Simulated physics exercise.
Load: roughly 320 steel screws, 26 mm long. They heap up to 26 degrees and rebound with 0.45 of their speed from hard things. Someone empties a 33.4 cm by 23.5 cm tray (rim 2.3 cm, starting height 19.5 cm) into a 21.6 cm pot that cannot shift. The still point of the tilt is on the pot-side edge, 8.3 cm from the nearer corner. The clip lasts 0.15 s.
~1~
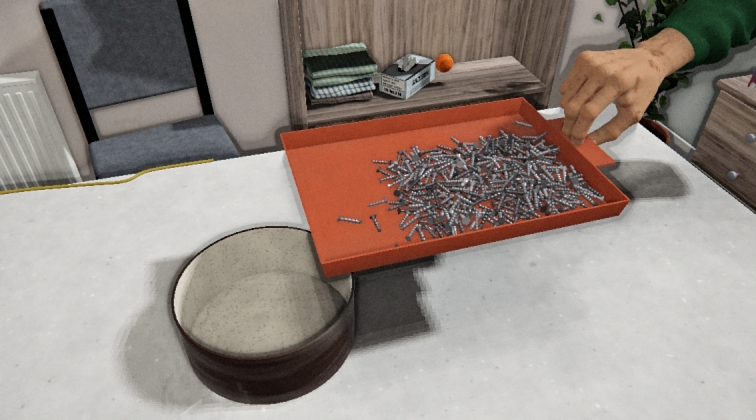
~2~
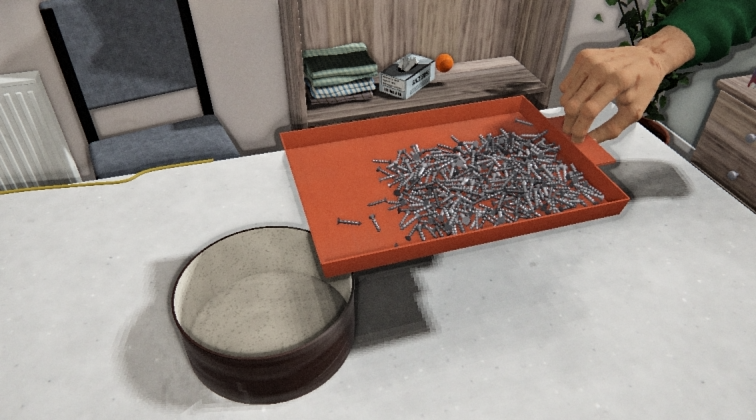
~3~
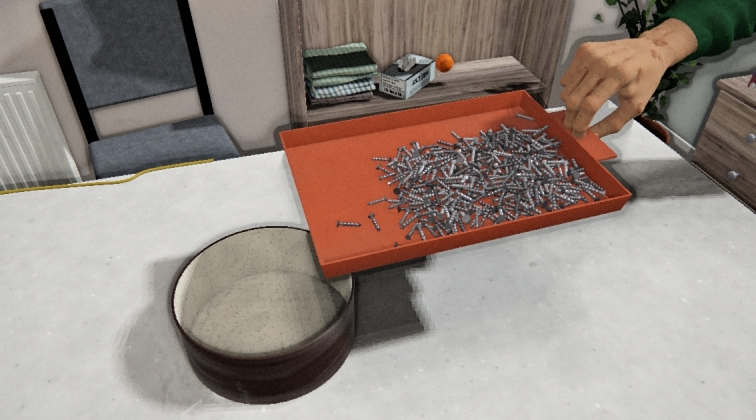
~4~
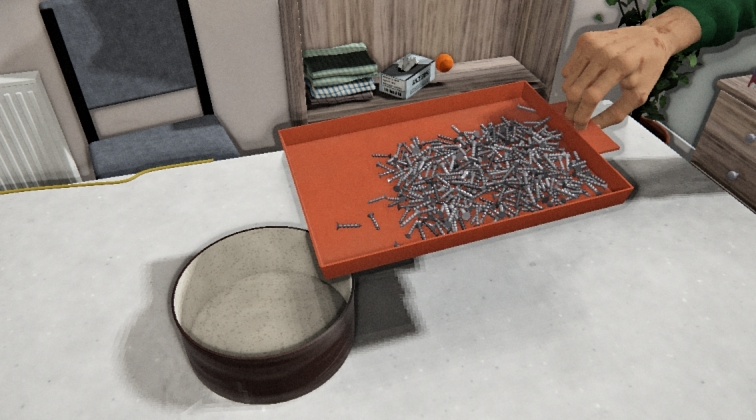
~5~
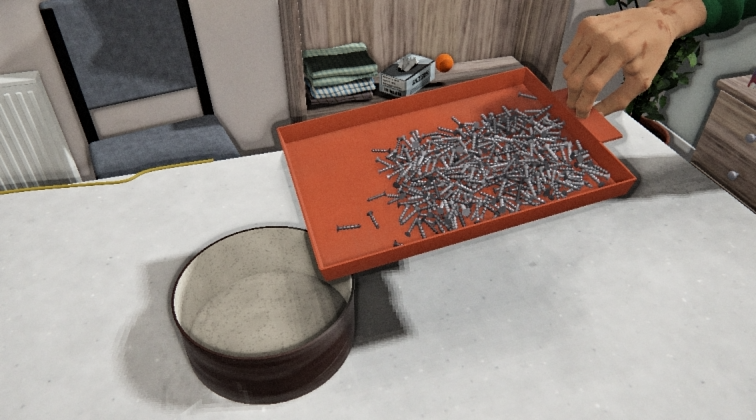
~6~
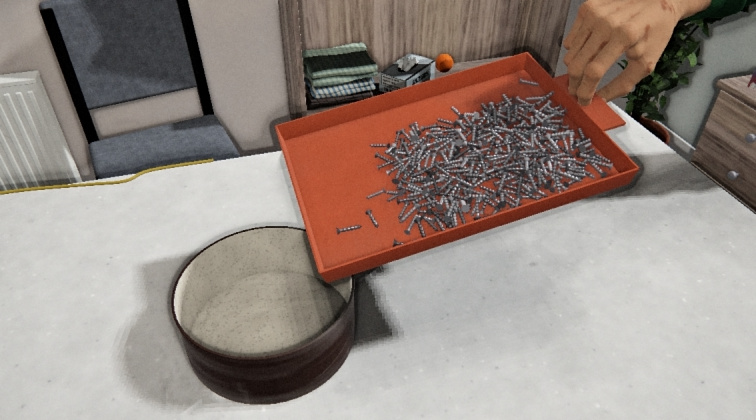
The footage shows a hand at the right gripping an orange-red tray of steel screws beside a round dark pot on a white table, then gradually raising the tray's right side so it tilts slightly toward the pot.
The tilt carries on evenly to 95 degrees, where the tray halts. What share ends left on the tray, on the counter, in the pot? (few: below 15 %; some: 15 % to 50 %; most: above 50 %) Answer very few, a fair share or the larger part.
Tray: Very few, counter: The larger part, pot: A fair share.
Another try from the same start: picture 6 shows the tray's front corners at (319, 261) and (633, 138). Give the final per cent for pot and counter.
Pot 85, counter 15.
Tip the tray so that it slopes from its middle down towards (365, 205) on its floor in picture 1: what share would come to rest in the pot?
About 70 per cent.
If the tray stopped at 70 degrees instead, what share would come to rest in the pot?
In that case some 30 per cent.
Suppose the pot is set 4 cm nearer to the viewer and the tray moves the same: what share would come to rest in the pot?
It would be near 80 per cent.
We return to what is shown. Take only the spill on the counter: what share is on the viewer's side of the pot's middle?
Some 100 per cent.
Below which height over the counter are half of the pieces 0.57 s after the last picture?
Some 18 cm.
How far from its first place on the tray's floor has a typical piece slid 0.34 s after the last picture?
Some 5 cm.
Then, 0.34 s after the last picture, tilt 52 degrees; the tray holds 100 %, the pot 0 %.
Then, 0.57 s after the last picture, tilt 79 degrees; the tray holds 65 %, the pot 0 %.
Then, 0.91 s after the last picture, tilt 95 degrees; the tray holds 0 %, the pot 30 %.
In the end, tray 0 %, counter 65 %, pot 35 %.
